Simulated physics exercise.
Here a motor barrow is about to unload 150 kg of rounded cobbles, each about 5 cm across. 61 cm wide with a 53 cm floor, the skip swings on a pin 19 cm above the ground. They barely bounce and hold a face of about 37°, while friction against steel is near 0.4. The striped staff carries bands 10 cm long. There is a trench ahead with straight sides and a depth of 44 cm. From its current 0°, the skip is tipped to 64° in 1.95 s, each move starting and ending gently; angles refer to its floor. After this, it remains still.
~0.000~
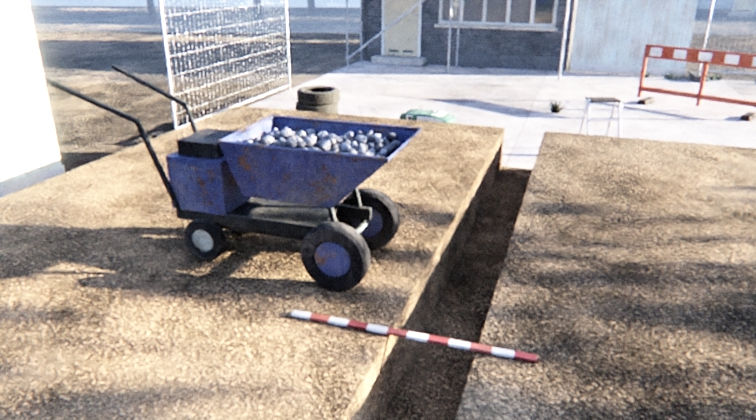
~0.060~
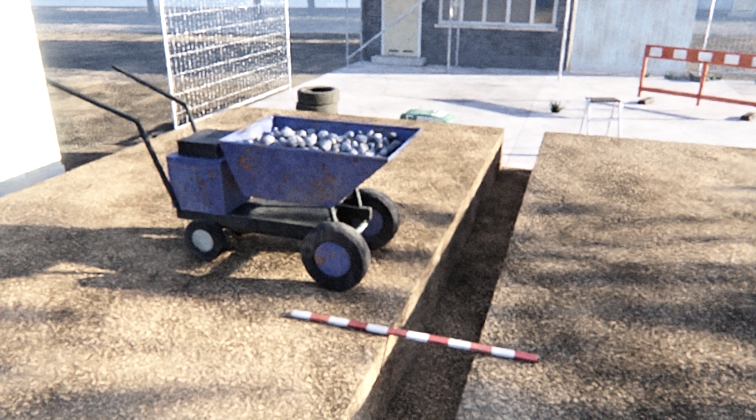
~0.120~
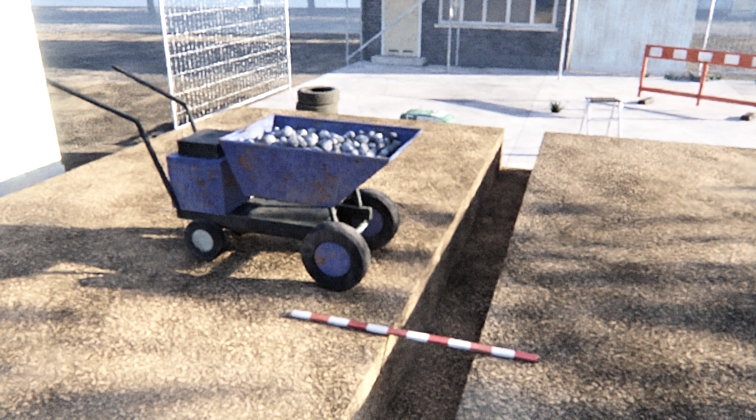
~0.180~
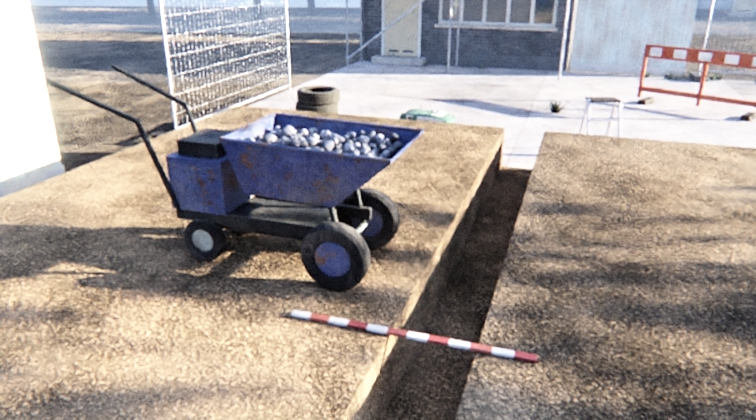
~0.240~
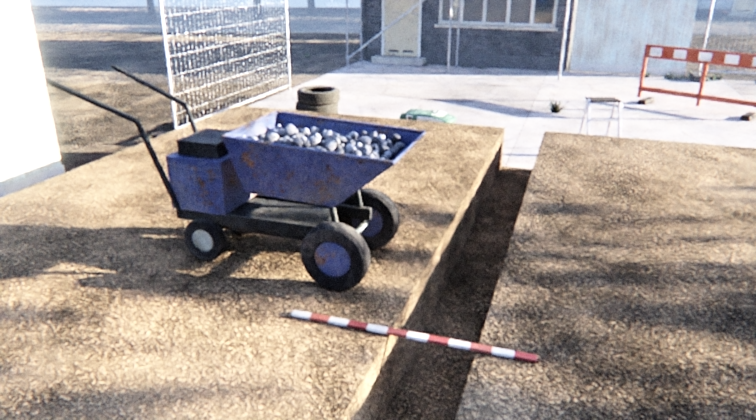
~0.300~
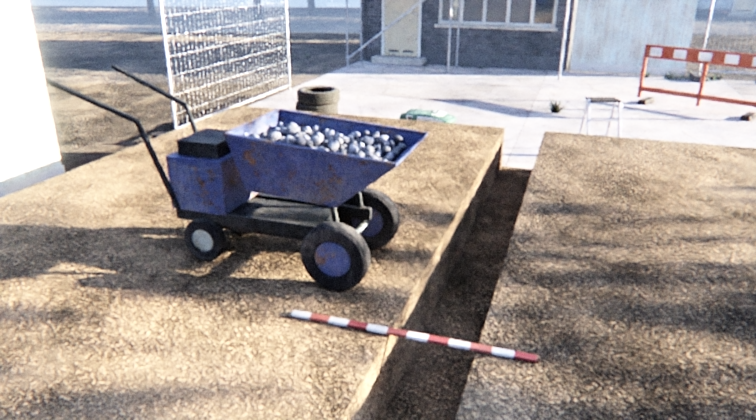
The video shows a blue motor barrow loaded with rounded grey stones standing beside a straight-sided trench, near a red-and-white striped staff. Its skip tilts very slightly forward to the right, and the stones shift a little inside it.
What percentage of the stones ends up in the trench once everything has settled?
About 60 per cent.
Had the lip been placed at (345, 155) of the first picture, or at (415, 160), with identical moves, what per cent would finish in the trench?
Result: Close to 100 then close to 35 per cent.
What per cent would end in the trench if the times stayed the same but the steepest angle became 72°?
It would come to about 65 percent.
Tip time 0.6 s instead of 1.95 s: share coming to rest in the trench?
In that case, around 40%.
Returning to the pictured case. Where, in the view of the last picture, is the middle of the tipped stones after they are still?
I'd put it close to (483, 336).
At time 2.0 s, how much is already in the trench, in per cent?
Around 25 per cent of it.
After 1.5 s the floor is at 54°; 99 % in the skip, 1 % in the trench; the foremost stones are at (473, 238).
After 2.0 s the floor is at 64°; 48 % in the skip, 25 % in the trench, 27 % past the trench; the foremost stones are at (585, 302).
After 2.4 s the floor is at 64°; 22 % in the skip, 38 % in the trench, 40 % past the trench; the foremost stones are at (642, 309).
After 4.3 s the floor is at 64°; 0 % in the skip, 60 % in the trench, 40 % past the trench; the foremost stones are at (666, 318).
